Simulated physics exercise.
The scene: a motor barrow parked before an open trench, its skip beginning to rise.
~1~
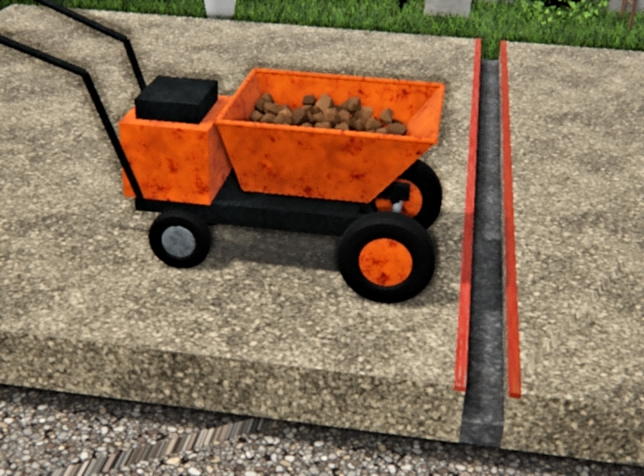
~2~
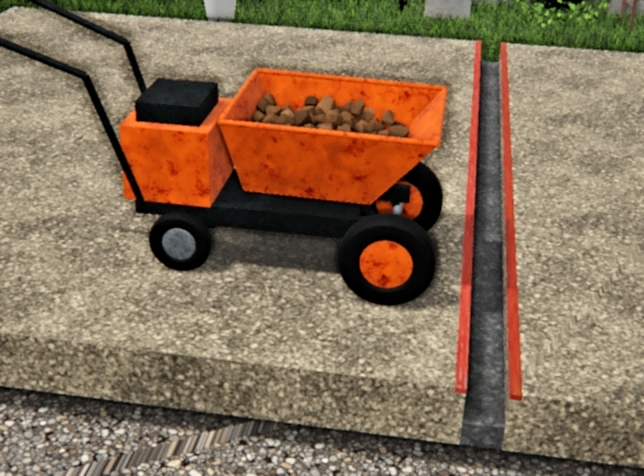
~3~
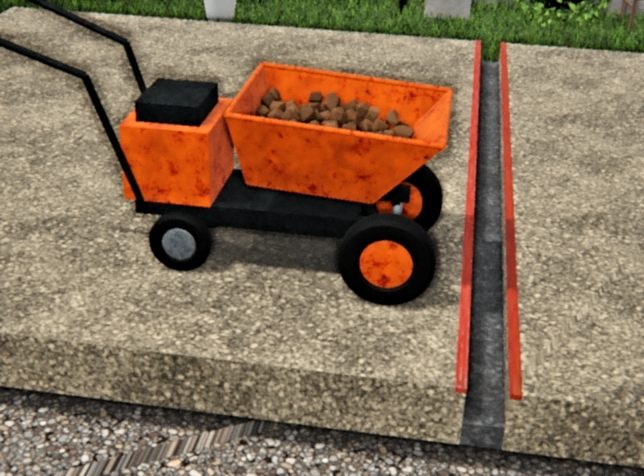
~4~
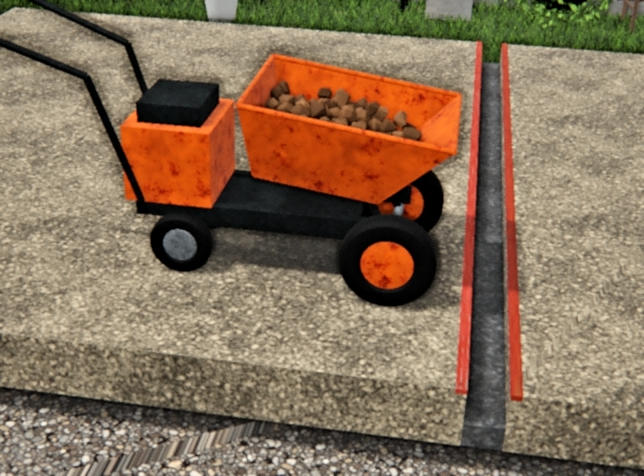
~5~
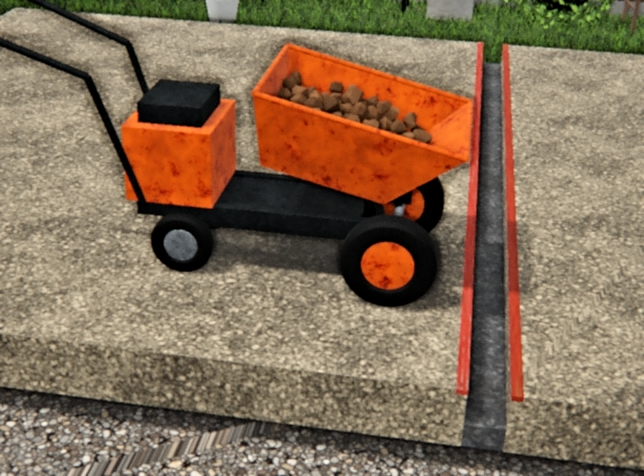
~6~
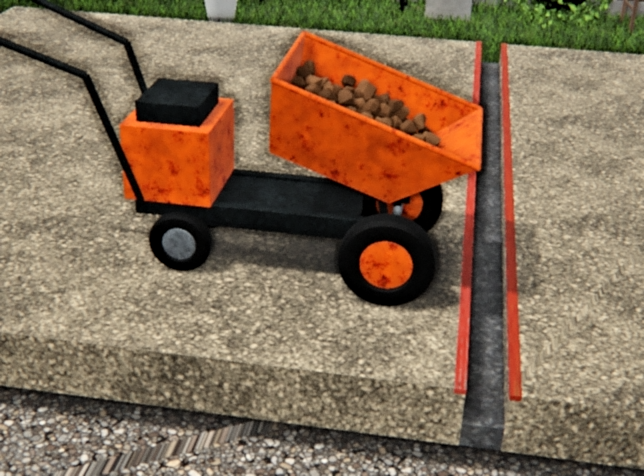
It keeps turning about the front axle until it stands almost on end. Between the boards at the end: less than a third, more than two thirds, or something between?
The trench ends with under a third of it.
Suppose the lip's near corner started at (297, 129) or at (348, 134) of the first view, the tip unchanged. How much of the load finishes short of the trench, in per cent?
In turn 40 and 20 in a hundred.
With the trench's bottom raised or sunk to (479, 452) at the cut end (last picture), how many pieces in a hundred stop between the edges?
Near 0 %.
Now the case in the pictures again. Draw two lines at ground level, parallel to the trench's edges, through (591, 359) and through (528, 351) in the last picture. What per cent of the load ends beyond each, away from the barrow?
About 50 and 80 per cent.
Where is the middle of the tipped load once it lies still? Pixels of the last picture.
At about (587, 281).
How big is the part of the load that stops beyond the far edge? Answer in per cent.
Close to 85 per cent.
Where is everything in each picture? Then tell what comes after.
In the first picture, lip of the skip (434, 142), level; top of the load (307, 119), clay clods; first edge of the trench (463, 340); far edge (514, 346), the trench under half as wide as the skip, and about as deep as wide.
In the second picture, lip of the skip (437, 145), level; top of the load (309, 120).
In the third picture, lip of the skip (443, 147), tipped barely; top of the load (314, 117).
In the fourth picture, lip of the skip (454, 152), tipped a little; top of the load (323, 113).
In the fifth picture, lip of the skip (466, 160), tipped a little; top of the load (318, 110).
In the sixth picture, lip of the skip (478, 168), tipped clearly; top of the load (330, 102); first edge of the trench (463, 343); far edge (514, 349).
Just after the last frame, skip tipped steeply; every one in the skip.
A moment on, skip tipped right over; the larger part in the skip; roughly a quarter beyond it; just a few falling.
Further on, skip tipped right over; about a tenth in the skip; the larger part beyond it.
When it is over, skip tipped right over; about a tenth in the skip; not one in or heaped over the trench; the larger part beyond it.
